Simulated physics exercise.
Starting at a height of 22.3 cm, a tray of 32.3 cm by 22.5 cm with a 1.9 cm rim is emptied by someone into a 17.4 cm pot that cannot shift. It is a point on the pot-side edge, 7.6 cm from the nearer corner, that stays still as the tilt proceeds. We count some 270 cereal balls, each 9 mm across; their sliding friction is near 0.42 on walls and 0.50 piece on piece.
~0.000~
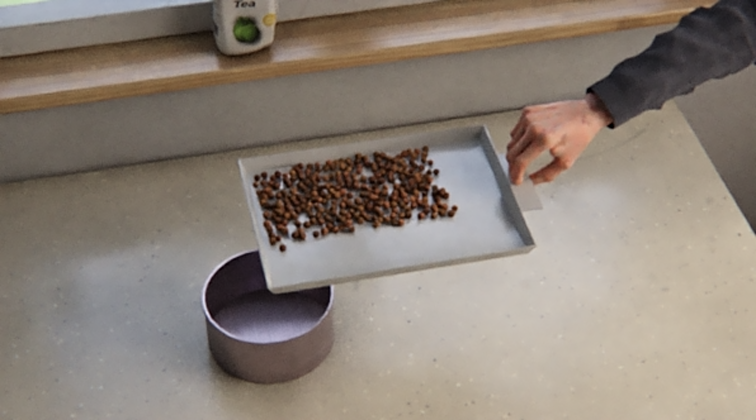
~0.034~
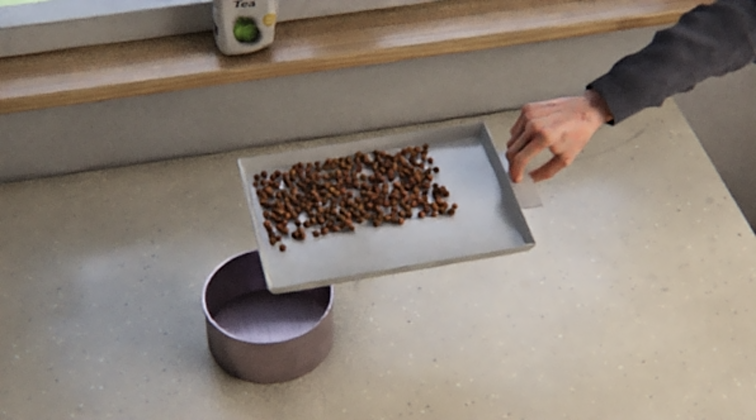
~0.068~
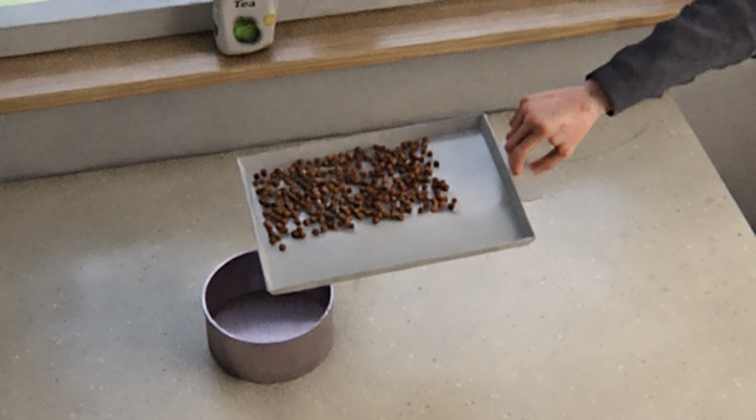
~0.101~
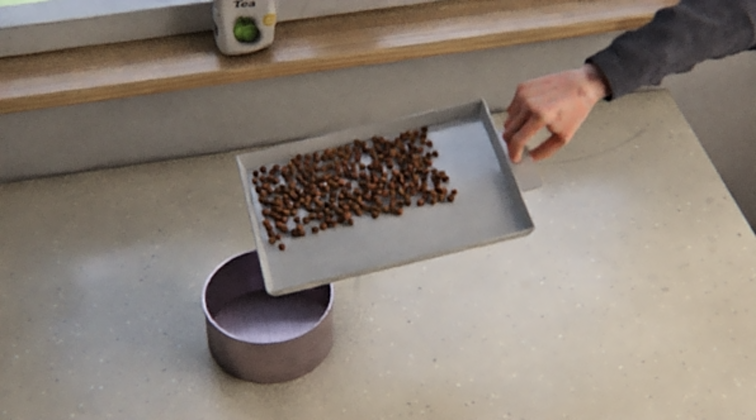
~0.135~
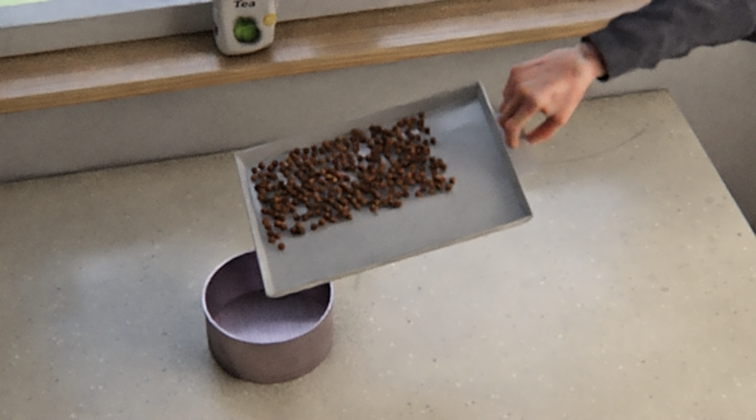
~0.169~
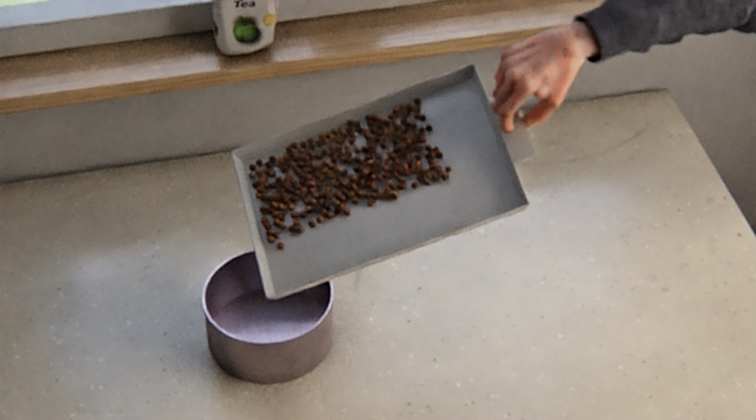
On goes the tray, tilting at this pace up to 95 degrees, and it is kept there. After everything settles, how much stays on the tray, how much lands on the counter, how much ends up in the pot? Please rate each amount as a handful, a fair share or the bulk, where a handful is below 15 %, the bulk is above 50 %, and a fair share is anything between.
Left on the tray: A handful; counter: The bulk; pot: A handful.
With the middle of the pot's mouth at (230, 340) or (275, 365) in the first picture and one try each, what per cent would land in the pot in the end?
I'd say close to 75 percent for the first spot and 65 percent for the second.
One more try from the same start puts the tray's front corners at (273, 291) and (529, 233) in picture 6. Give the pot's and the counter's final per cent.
Pot 0 % / counter 100 %.
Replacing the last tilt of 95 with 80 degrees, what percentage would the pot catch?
5 percent.
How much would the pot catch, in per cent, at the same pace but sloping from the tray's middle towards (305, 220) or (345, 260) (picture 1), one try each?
The share comes to roughly 30 in a hundred, then roughly 0 in a hundred.
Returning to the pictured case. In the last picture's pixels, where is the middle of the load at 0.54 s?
Near (254, 255).
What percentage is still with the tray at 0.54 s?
About 85% of the load.
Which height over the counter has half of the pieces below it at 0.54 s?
Roughly 24 cm above the counter.
After 0.39 s, tilt 57 degrees; the tray holds 100 %, the pot 0 %.
After 0.54 s, tilt 84 degrees; the tray holds 85 %, the pot 0 %.
After 0.82 s, tilt 95 degrees; the tray holds 0 %, the pot 0 %.
At rest (1.5 s), tray 0 %, counter 100 %, pot 0 %.
